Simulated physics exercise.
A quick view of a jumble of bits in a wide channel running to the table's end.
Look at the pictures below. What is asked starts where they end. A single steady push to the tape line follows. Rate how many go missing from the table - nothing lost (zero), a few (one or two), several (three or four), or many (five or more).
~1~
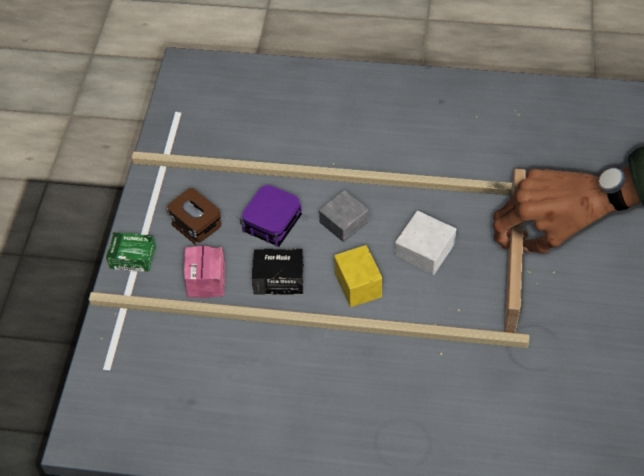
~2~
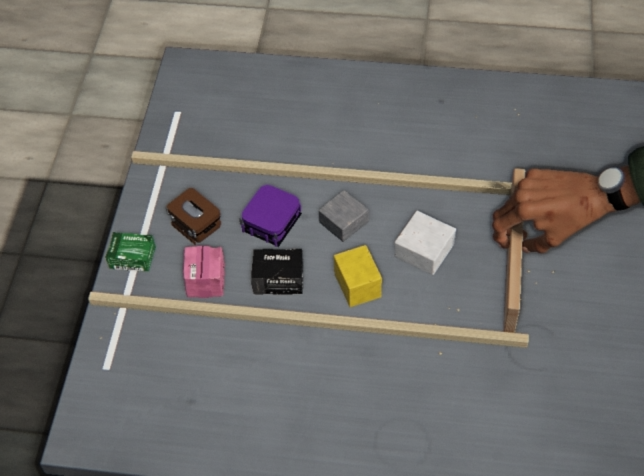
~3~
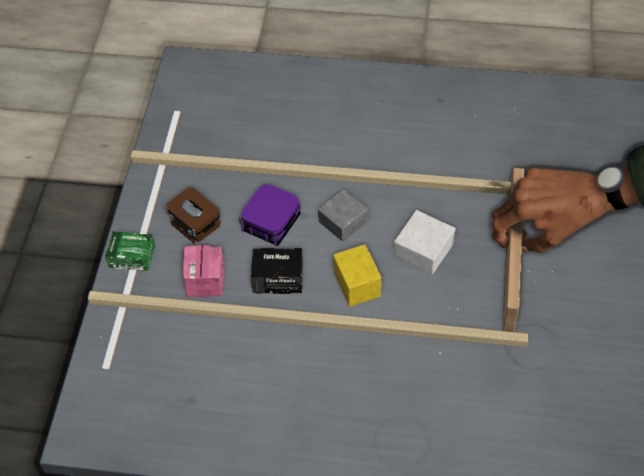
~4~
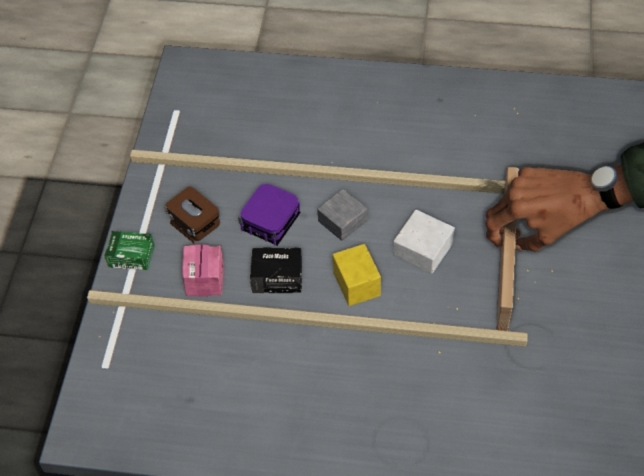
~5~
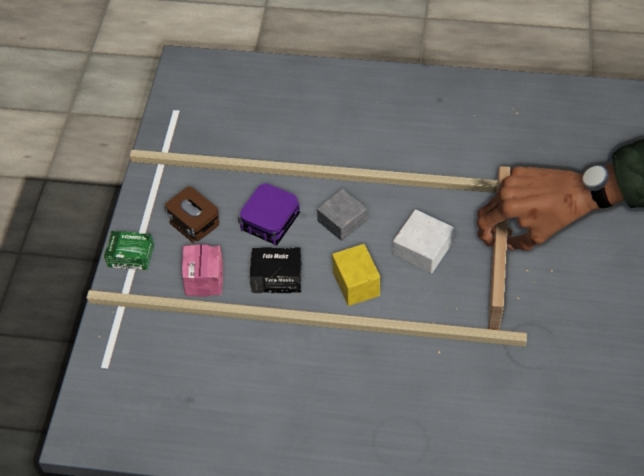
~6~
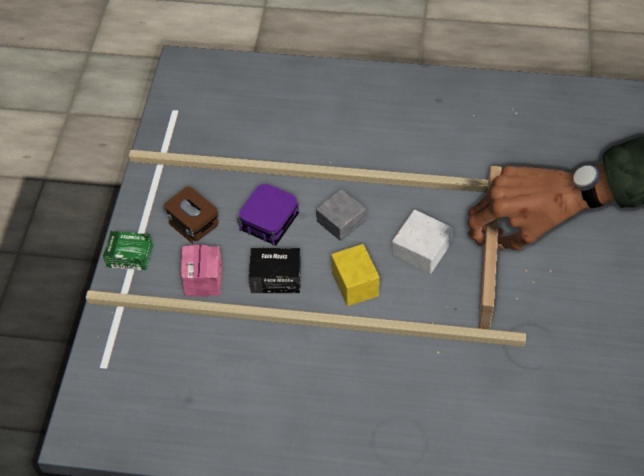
Many, five or more.
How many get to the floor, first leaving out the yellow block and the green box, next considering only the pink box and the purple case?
Result: 3 in the first case, with 3 in the second.
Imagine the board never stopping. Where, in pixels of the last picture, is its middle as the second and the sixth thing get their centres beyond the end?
I'd say close to (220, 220), and after that close to (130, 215).
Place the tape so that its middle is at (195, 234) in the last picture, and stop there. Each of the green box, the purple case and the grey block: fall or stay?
Here the green box ends up off; the purple case is not lost; last, the grey block is not lost.
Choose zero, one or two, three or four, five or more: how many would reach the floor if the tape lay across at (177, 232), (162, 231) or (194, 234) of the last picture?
So, taking them in turn, I'd give 3 or 4; five or over; 3 or 4.
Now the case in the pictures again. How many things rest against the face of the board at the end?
Count recorded: 3.
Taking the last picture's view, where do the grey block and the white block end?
You'll see the grey block at (135, 184), with the white block at (119, 220).
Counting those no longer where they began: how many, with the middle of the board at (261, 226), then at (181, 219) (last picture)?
8 by the first point, 8 by the second.
A little later, none off yet; green box at rest near (128, 251); brown case at rest near (192, 216); pink box at rest near (201, 270).
Next, none off yet; green box at rest near (128, 251); brown case shifted a little near (168, 214); pink box shifted about its own width near (163, 271).
Later still, one off so far; green box dropping near (119, 411); brown case tilted well over near (93, 219); pink box tilted well over near (67, 270).
When it is over, the number that fall off is five or more; down, black box, purple case, pink box, brown case and green box.
